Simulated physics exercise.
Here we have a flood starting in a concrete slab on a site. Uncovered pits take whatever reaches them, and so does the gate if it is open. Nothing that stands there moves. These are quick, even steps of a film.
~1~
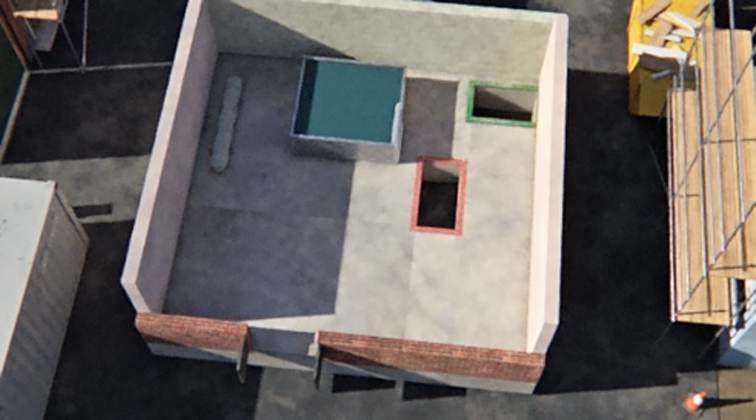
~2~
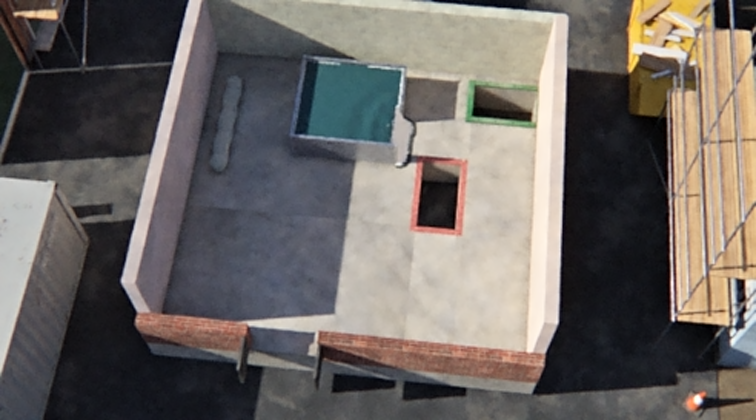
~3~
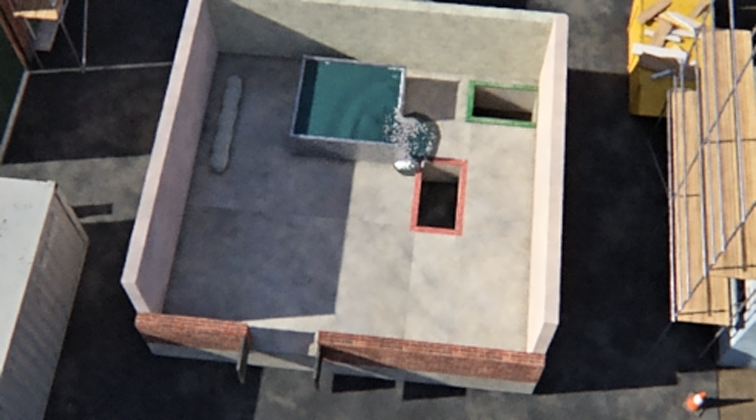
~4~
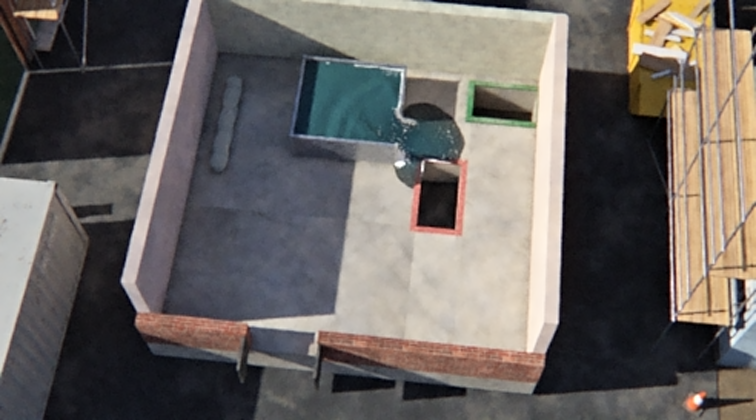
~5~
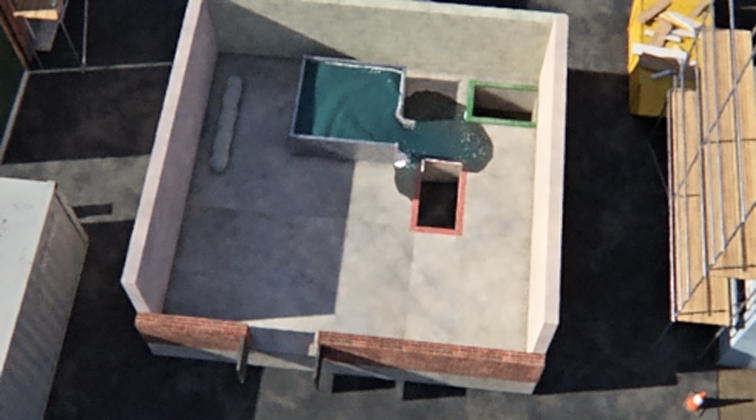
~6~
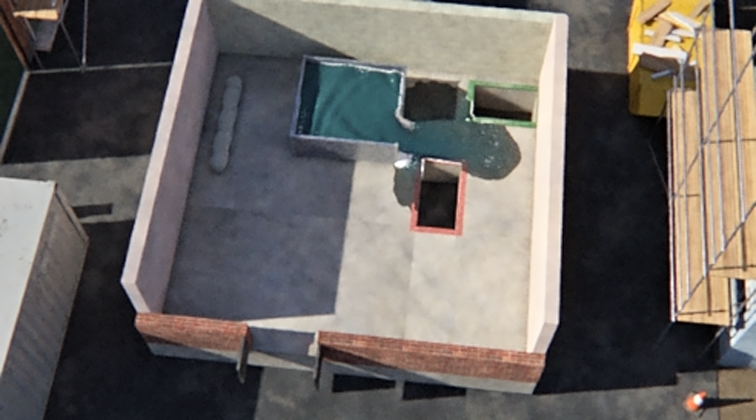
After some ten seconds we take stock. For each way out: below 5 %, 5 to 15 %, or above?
One by one: The gate takes not even 5 %; the red pit takes above 15 %; the green pit takes above 15 %.
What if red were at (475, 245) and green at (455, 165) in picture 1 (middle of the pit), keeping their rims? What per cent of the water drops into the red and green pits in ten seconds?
Parts in a hundred: Red 8, green 40.
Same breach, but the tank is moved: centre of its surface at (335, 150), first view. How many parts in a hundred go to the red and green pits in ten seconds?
Per cent: Red 75, green 0.
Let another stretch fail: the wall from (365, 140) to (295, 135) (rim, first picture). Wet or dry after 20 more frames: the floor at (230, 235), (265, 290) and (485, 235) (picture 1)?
In turn: Awash, flooded, free of water.
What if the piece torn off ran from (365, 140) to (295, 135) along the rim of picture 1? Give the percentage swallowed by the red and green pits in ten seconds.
Per cent: Red 4, green 0.
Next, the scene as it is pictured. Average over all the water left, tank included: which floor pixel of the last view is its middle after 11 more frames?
Near (388, 130).
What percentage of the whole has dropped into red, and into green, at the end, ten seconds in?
About 34 and 18 per cent.
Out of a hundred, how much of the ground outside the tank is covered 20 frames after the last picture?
Roughly 30 per cent.
A moment on, water covers 15 % of the floor; the gate 0 %, the red pit 8 %, the green pit 1 %.
Next, water covers 15 % of the floor; the gate 0 %, the red pit 14 %, the green pit 5 %.
Then, water covers 30 % of the floor; the gate 0 %, the red pit 21 %, the green pit 11 %.
Later, water covers 40 % of the floor; the gate 0 %, the red pit 29 %, the green pit 16 %.
In the end, water covers 65 % of the floor; the gate 1 %, the red pit 35 %, the green pit 18 %.
